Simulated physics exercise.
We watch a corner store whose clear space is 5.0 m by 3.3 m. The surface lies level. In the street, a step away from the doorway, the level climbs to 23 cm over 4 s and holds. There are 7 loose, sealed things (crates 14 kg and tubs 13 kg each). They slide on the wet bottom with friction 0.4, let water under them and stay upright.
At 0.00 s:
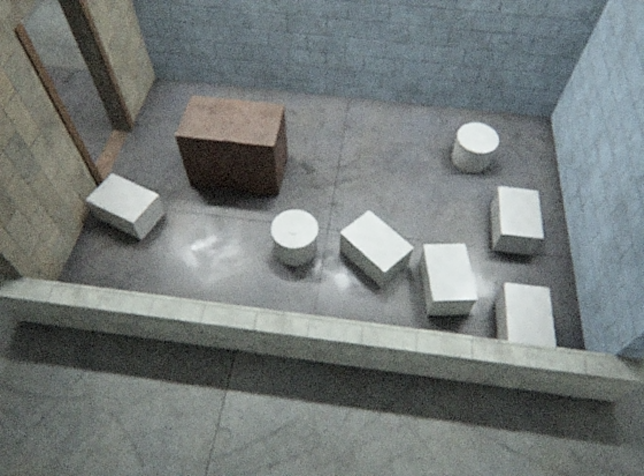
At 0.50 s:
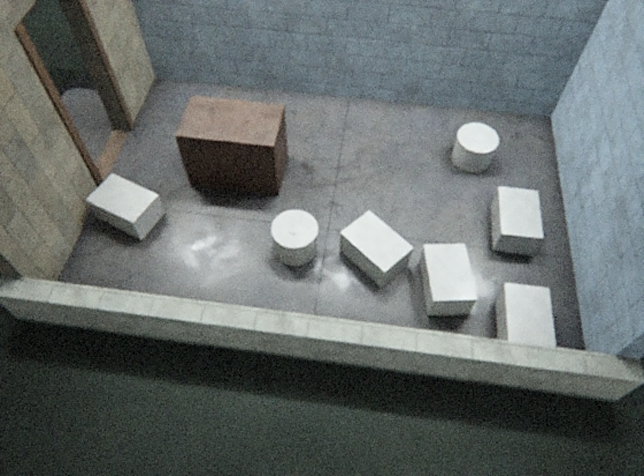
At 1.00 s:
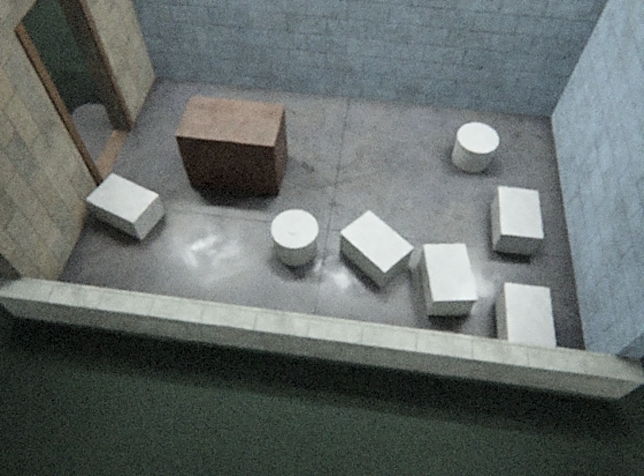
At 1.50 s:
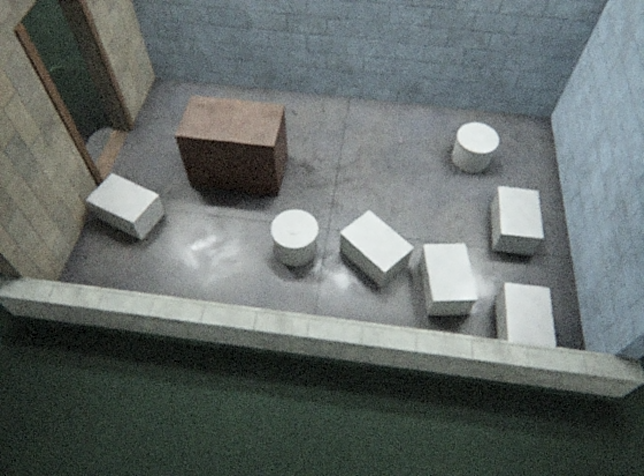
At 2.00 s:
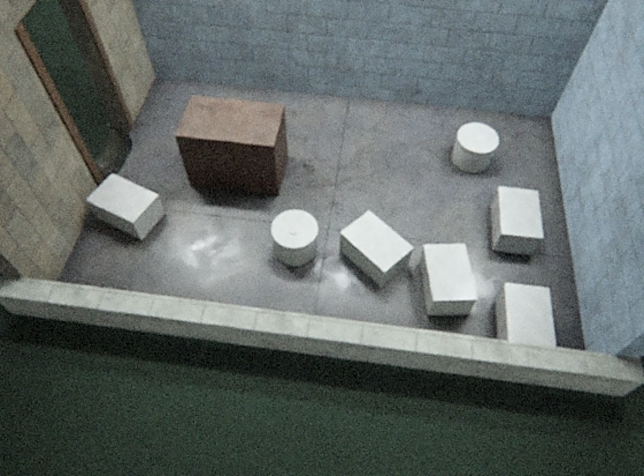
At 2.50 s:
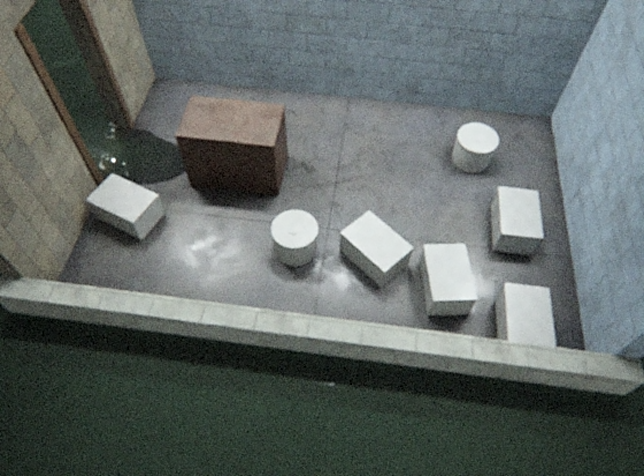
Dark water covers the street outside, then spreads through the left doorway onto the floor.
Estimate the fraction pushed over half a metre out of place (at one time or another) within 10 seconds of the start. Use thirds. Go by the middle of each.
It is not even a third.
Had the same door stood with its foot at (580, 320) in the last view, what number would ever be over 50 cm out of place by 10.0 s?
In that case 5 of them.
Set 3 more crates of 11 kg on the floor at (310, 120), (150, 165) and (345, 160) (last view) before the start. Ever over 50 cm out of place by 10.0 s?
In turn: Over, over, under.
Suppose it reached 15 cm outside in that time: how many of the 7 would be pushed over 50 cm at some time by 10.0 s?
Then 0.
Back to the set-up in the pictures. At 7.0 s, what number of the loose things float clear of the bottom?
At that moment 0.
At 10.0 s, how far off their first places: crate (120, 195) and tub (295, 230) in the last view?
In that order: 30 cm, 0 cm.
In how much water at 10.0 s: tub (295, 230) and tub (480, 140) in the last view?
About 5 and 6 cm.
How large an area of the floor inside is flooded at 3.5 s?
About 2.5 m2.
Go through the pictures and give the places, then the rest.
A crate at (530, 315) rests on the ground; a tub at (478, 138) rests on the ground; water covers 0.0 m2; 0 of 7 have shifted, in the first picture.
A crate at (530, 315), on the bottom; a tub at (478, 138), on the bottom; water covers 0.0 m2; 0 of 7 have shifted, in the second picture.
A crate at (530, 315) rests on the ground; a tub at (478, 138), on the bottom; 0.0 m2 under water; 0 of 7 have shifted, in the third picture.
A crate at (530, 315), on the bottom; a tub at (478, 138), on the bottom; water covers 0.0 m2; 0 of 7 have shifted, in the fourth picture.
A crate at (530, 315), on the bottom; a tub at (478, 138), on the bottom; 0.0 m2 under water; 0 of 7 have shifted, in the fifth picture.
A crate at (530, 315) rests on the ground; a tub at (478, 138) rests on the ground; water covers 0.5 m2; 0 of 7 have shifted, in the sixth picture.
After 3.5 s 0 of 7 are over 50 cm from their spots; 0 afloat.
After 4.5 s 0 of 7 are over 50 cm from their spots; 0 afloat.
After 7.0 s 0 of 7 are over 50 cm from their spots; 0 afloat.
After 10.0 s 0 of 7 are over 50 cm from their spots, and 0 have been at some point; 4 afloat.
